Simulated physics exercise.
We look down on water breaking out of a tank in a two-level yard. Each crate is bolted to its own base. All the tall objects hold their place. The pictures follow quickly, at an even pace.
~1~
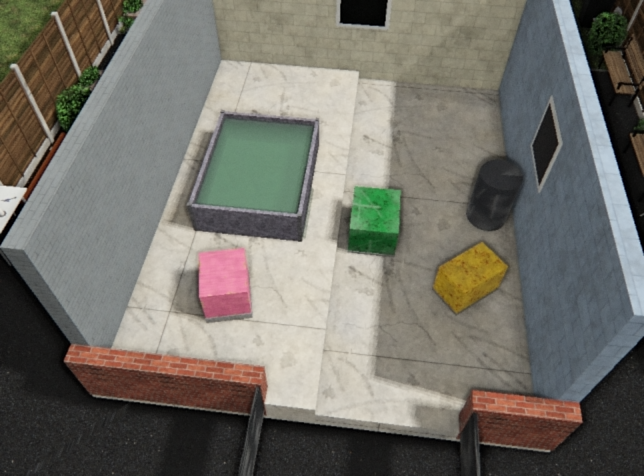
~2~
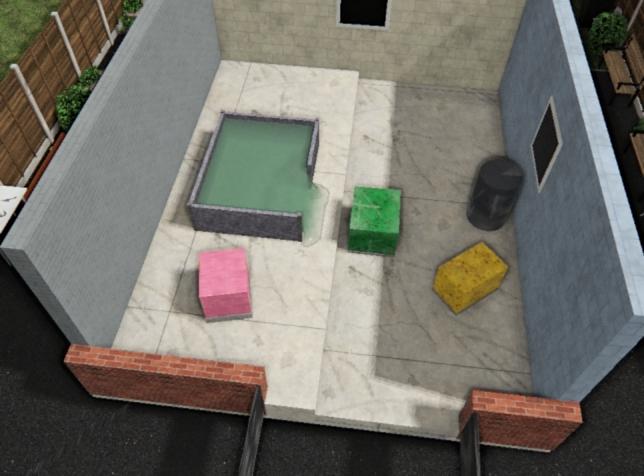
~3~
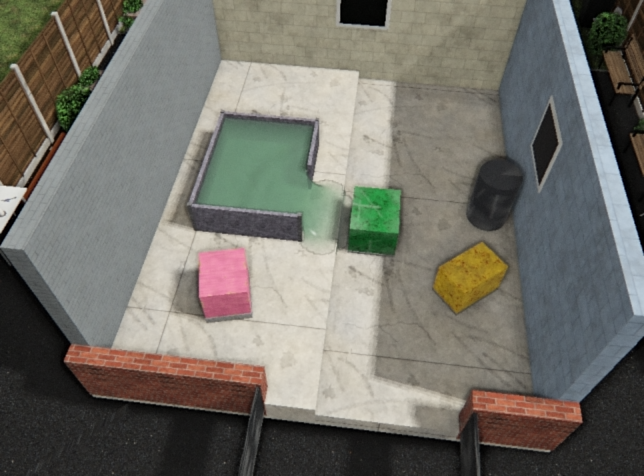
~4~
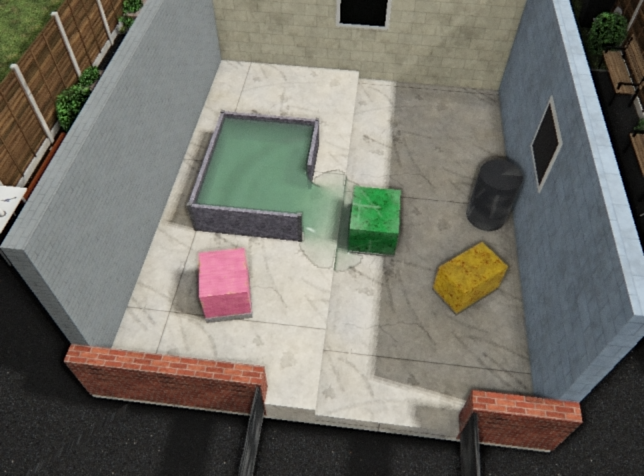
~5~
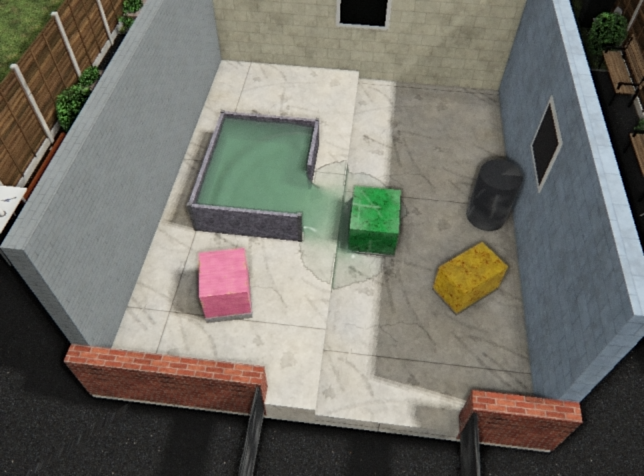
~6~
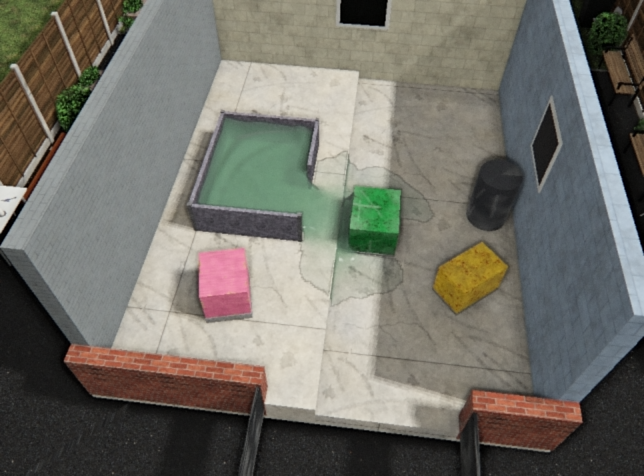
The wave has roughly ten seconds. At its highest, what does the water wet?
One by one: The green crate gets wet; the yellow crate gets wet; the pink crate stays dry.
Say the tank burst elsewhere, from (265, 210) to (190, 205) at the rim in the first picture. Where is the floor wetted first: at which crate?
That is the crate marked pink.
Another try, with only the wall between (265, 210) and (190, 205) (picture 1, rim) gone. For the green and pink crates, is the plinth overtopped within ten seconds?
Green is soaked, pink takes water.
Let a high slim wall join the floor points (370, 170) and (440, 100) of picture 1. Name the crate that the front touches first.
It is the green one.
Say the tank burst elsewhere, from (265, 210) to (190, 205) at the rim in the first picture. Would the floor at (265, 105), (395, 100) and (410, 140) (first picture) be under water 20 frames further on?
In turn: Free of water, free of water, no water.
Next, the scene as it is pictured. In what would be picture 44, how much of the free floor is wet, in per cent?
About 50 per cent.
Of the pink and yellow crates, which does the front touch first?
That is the yellow one.
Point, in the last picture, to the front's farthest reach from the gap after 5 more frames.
Near (494, 193).
A moment on, water covers 20 % of the floor; the green crate water round its plinth, the yellow crate water round its plinth, the pink crate not reached.
Next, water covers 45 % of the floor; the green crate water round its plinth, the yellow crate water round its plinth, the pink crate not reached.
Then, water covers 50 % of the floor; the green crate water round its plinth, the yellow crate water round its plinth, the pink crate not reached.
Later, water covers 50 % of the floor; the green crate water round its plinth, the yellow crate water round its plinth, the pink crate not reached.
In the end, water covers 55 % of the floor; the green crate was topped, the yellow crate was topped, the pink crate stayed above the water.
